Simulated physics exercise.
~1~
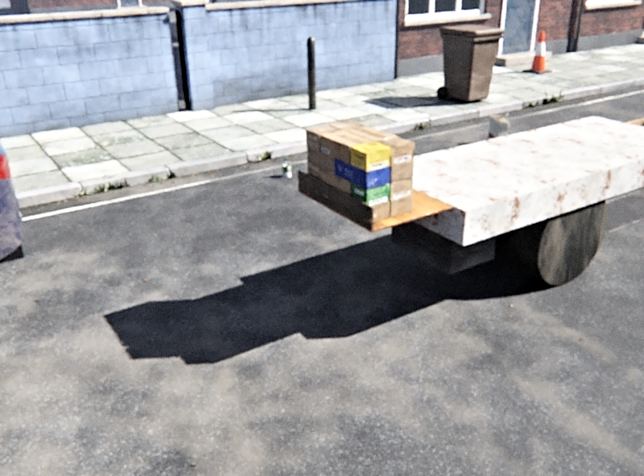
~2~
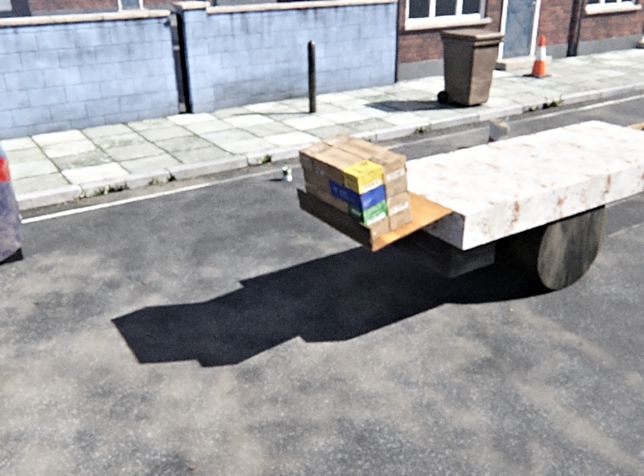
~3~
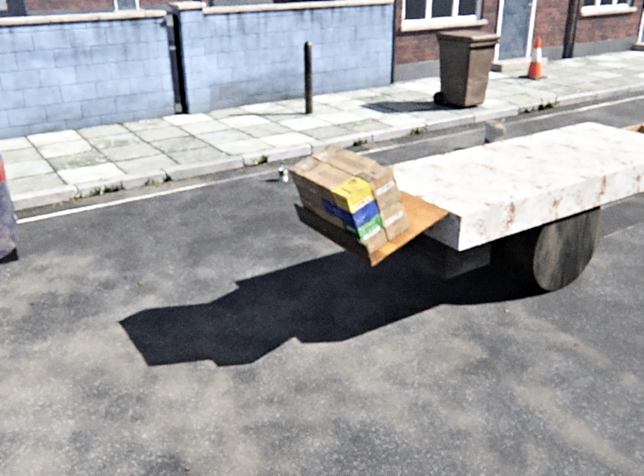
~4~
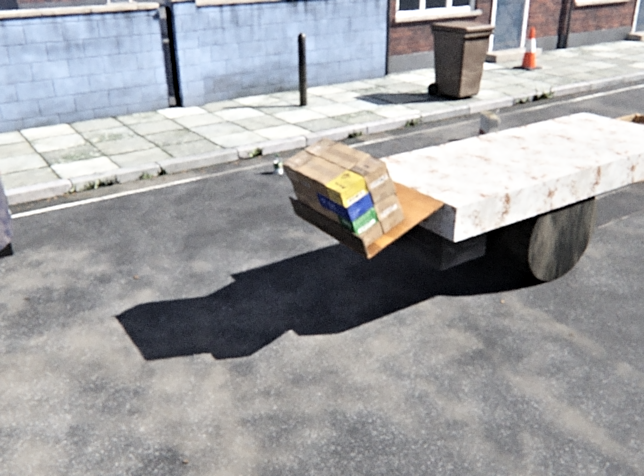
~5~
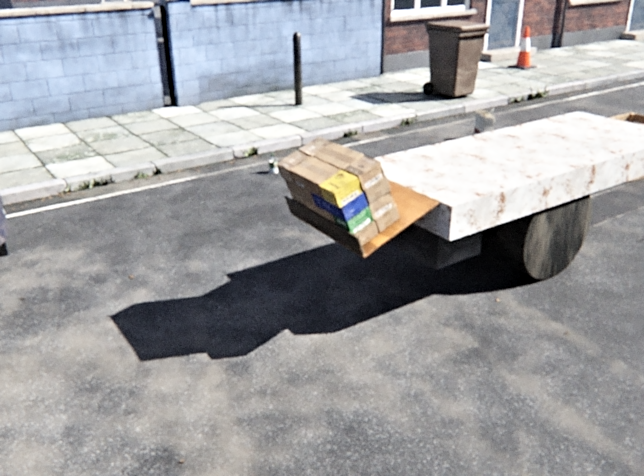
Stacked cardboard boxes tilting on a drooping flap behind a roadside flatbed, settling askew with the whole pile still aboard.
